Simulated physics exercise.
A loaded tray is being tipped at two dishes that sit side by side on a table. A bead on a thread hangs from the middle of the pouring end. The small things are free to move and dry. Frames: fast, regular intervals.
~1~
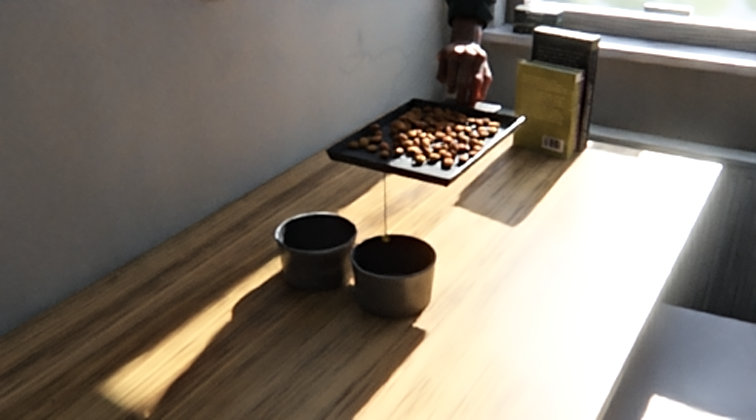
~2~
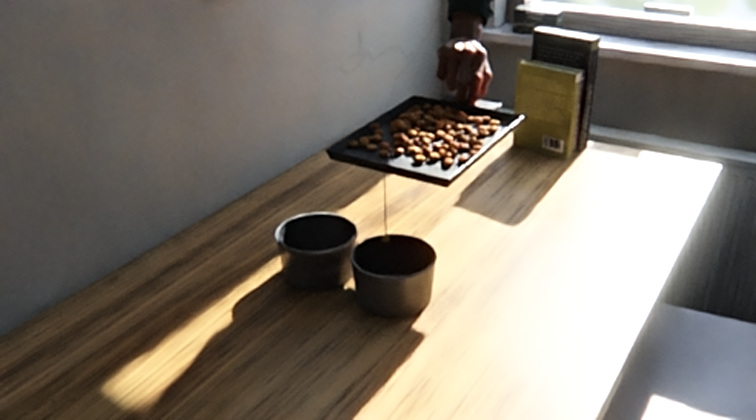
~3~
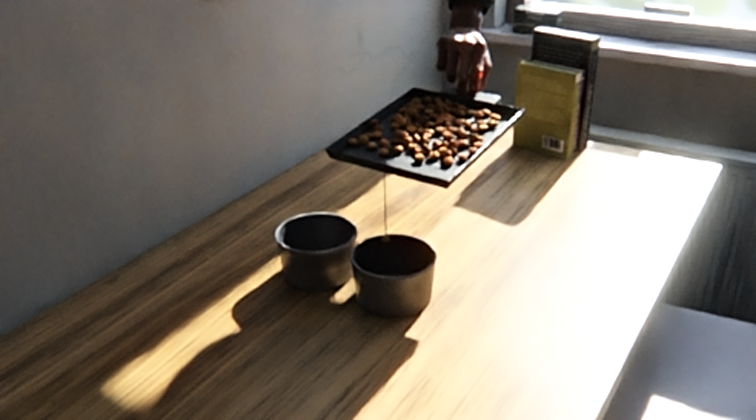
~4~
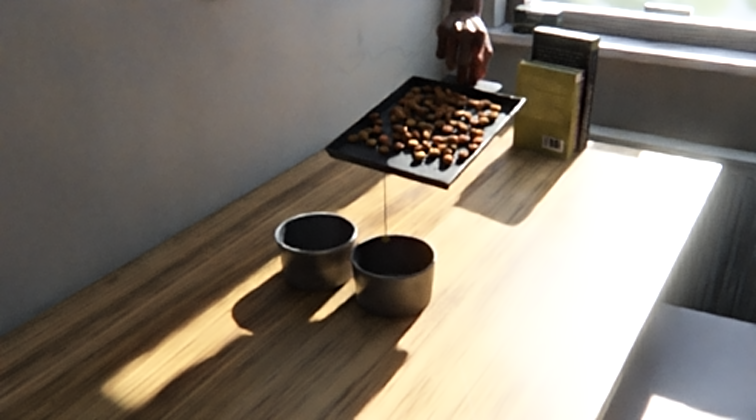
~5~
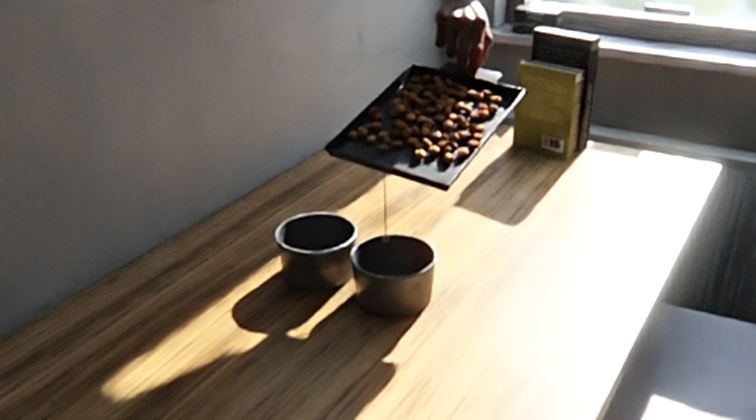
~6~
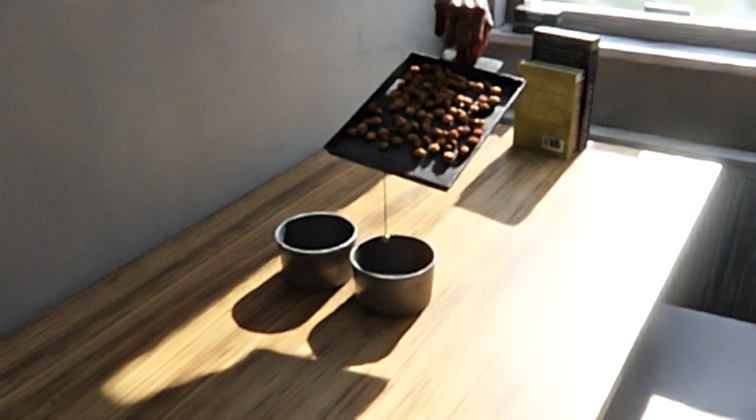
A dark tray loaded with small brown pieces starts nearly flat above two round metal dishes on a sunlit wooden table, a thread hanging from its near edge. The hand at the far end then raises that side gradually, and the tray tilts more steeply, its right near corner lowest.
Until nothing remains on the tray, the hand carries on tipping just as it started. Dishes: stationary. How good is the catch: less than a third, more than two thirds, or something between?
In the end the catch comes to one third up to two thirds of the load.
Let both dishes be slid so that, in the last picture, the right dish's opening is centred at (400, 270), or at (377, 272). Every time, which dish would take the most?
The first time it's the one placed on the right, and the second time it's the one placed on the right.
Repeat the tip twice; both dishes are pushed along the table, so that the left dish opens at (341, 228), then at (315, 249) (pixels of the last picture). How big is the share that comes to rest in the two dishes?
Trial 1 near 20 percent, trial 2 near 80 percent.
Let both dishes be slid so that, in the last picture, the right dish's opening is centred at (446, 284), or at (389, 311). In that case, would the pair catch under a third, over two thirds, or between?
Try one: Beyond two thirds. Try two: Under a third.
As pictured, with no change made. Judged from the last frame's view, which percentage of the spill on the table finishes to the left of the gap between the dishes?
Close to 10 per cent.
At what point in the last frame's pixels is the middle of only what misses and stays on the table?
Approximately (447, 338).
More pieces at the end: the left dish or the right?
The winner: The right side.
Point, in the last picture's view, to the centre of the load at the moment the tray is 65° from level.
About (410, 174).
Shortly afterwards, tray tipped steeply; near two thirds on the tray; a little in the right dish; a little outside both; near a quarter in the air.
Next, tray tipped past a quarter turn; near half in the right dish; near half outside both; a little in the air.
Some moments later, tray tipped past a quarter turn; near half in the right dish; near half outside both.
In the end, tray tipped past a quarter turn; near half in the right dish; none at all in the left dish; near half outside both.
